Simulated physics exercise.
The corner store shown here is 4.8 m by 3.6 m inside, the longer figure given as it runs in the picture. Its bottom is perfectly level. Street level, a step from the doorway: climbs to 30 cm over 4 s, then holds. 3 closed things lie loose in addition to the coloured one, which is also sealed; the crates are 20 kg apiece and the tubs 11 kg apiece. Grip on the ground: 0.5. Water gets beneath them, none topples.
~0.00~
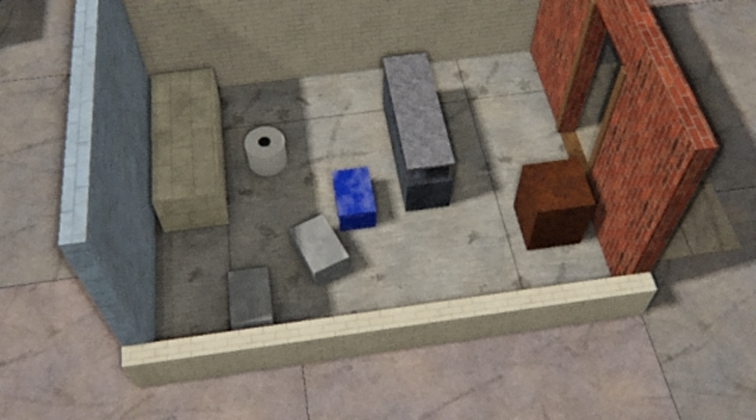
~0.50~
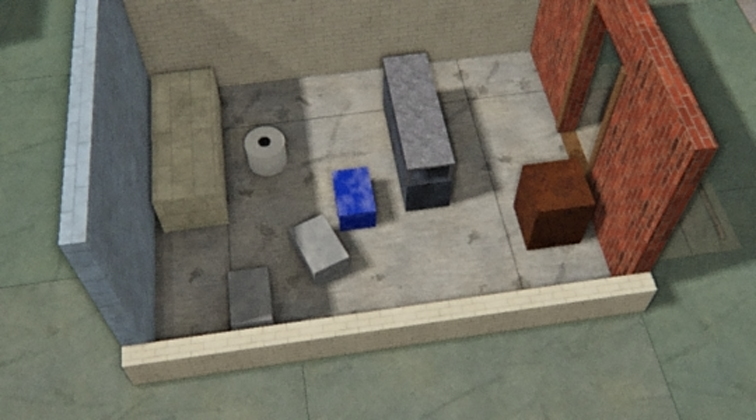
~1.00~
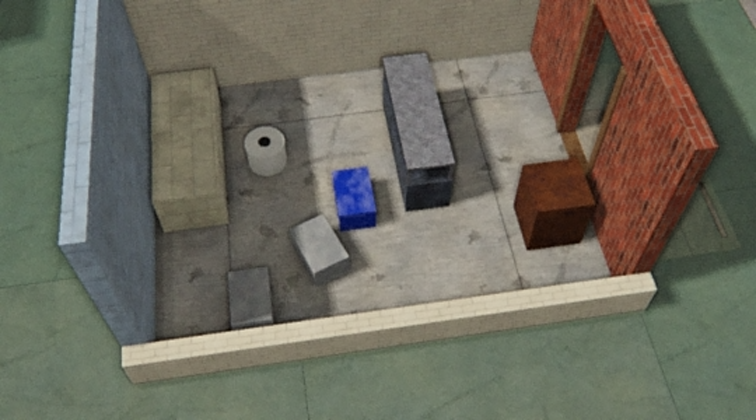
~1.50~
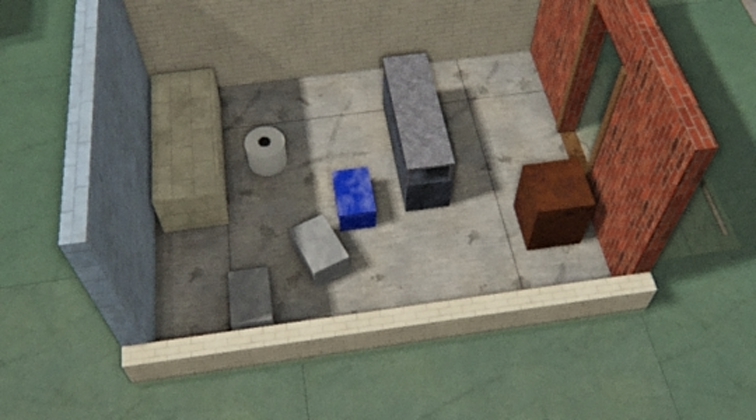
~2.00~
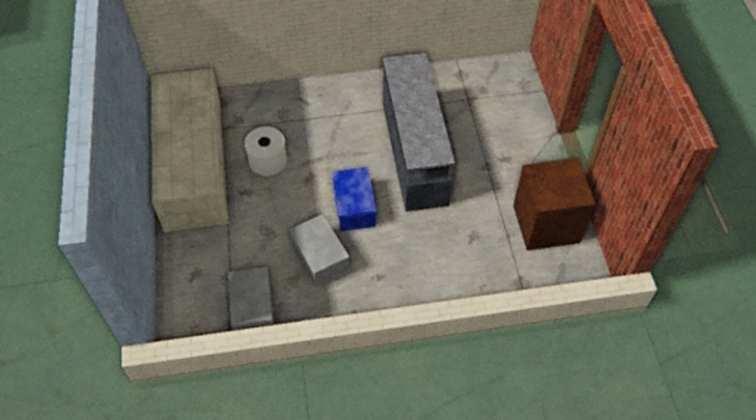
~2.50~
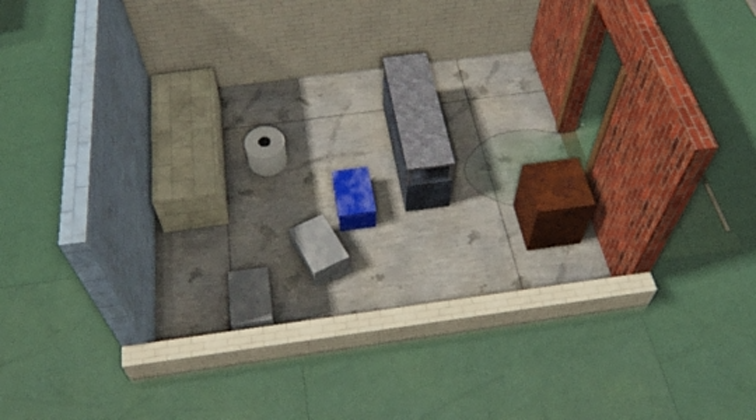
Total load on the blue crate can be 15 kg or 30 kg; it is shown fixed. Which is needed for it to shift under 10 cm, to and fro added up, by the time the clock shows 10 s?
Verdict: The lower weight is enough.
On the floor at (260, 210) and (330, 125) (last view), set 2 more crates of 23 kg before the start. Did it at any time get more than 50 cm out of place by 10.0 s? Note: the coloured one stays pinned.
Order as asked: Stays within / stays within.
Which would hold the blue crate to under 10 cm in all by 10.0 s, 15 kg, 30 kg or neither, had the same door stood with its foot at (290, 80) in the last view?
Short version: Neither mass is sufficient.
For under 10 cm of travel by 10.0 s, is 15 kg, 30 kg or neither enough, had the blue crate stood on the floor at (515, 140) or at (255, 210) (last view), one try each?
Taking them in turn, neither mass keeps it, and only the heavier mass keeps it.
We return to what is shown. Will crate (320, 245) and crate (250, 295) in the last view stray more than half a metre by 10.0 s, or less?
First within the mark, second above the mark.
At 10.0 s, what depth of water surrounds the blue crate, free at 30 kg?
Around 5 cm.
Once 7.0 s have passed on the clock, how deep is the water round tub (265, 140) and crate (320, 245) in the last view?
About 2 and 4 cm.
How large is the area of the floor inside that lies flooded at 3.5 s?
Wet: Near 3.5 m2.
After 3.5 s the blue crate would be 0 cm from its start with 15 kg and 0 cm from its start with 30 kg; 0 cm of water round it then.
After 4.5 s the blue crate would be 0 cm from its start with 15 kg and 0 cm from its start with 30 kg; 0 cm of water round it then.
After 7.0 s the blue crate would be 0 cm from its start with 15 kg and 0 cm from its start with 30 kg; 1 cm of water round it then.
After 10.0 s the blue crate would be 0 cm from its start with 15 kg and 0 cm from its start with 30 kg; 5 cm of water round it then.
